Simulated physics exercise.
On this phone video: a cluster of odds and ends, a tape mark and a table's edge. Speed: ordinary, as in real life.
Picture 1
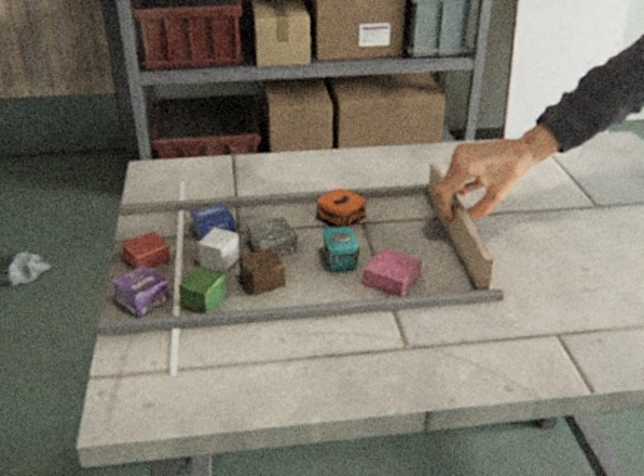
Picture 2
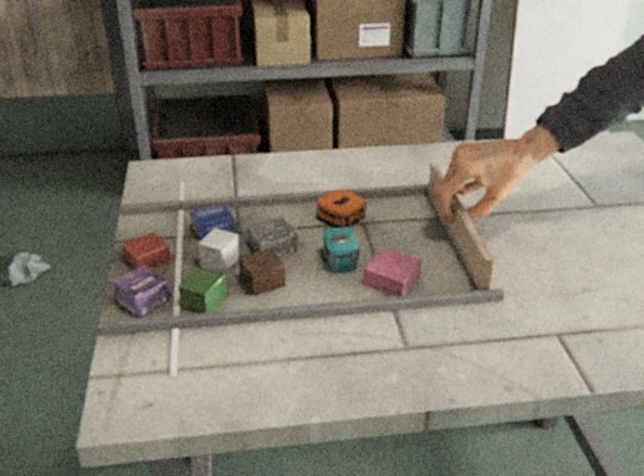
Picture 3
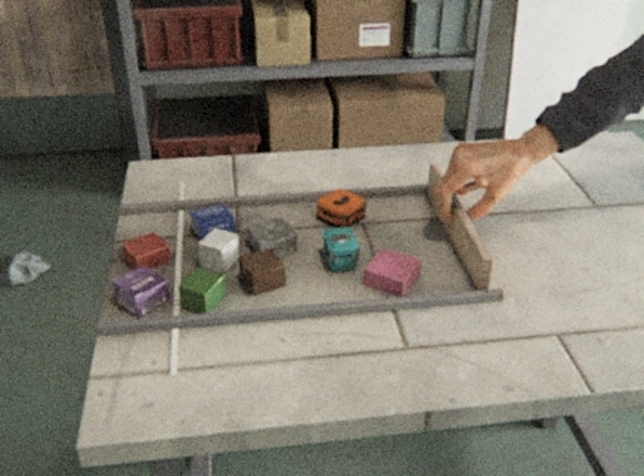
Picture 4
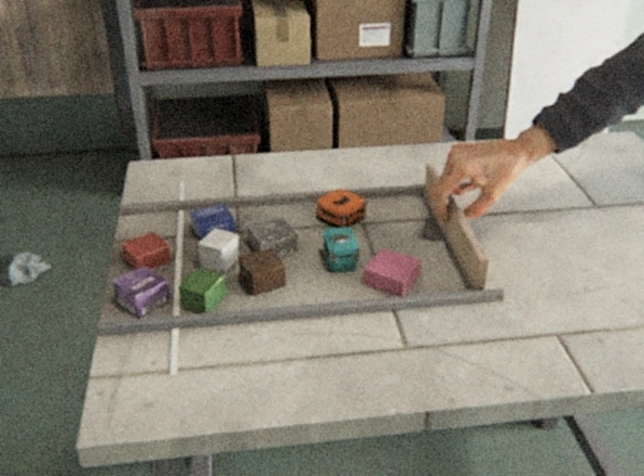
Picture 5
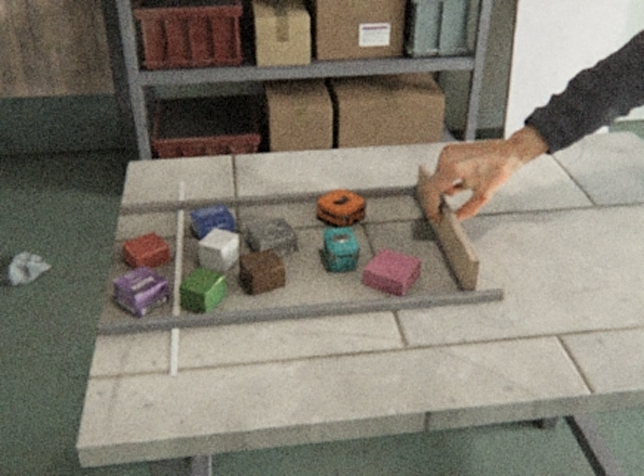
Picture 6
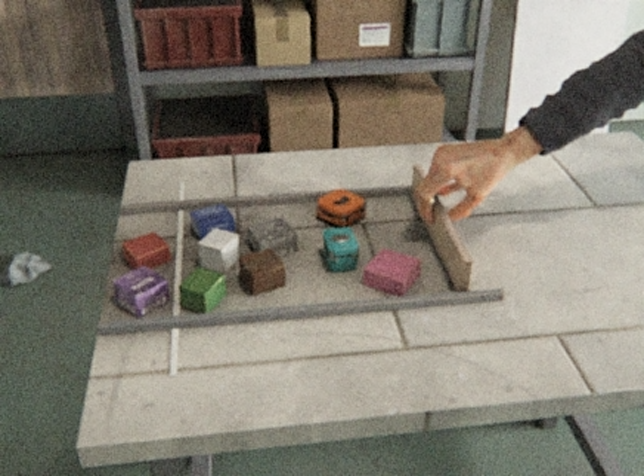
A hand holding a wooden board upright on a table, then sliding it slightly left toward a cluster of small coloured blocks.
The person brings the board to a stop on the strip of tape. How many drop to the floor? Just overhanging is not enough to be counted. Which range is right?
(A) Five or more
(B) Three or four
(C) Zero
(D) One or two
One or two.
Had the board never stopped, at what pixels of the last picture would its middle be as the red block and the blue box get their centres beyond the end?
The middle is at (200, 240) when it's the red block, and at (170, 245) when it's the blue box.
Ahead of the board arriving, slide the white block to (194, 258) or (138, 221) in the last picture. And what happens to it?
Results in order - still up; down.
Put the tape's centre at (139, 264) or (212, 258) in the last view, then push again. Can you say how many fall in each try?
Try by try, 6 and 0.
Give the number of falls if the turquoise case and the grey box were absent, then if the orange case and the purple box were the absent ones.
The answer is 1 and then 1.
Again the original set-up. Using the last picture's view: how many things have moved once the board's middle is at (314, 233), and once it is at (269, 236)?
At the first spot 5, then 8.
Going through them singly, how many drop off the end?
Result: A total of 2.
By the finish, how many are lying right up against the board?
At rest, 4 are in contact.
Early on, none off yet; red block at rest near (147, 252); purple box at rest near (142, 291); green block at rest near (203, 290).
Finally, the number that fall off is one or two; lost, purple box and red block.
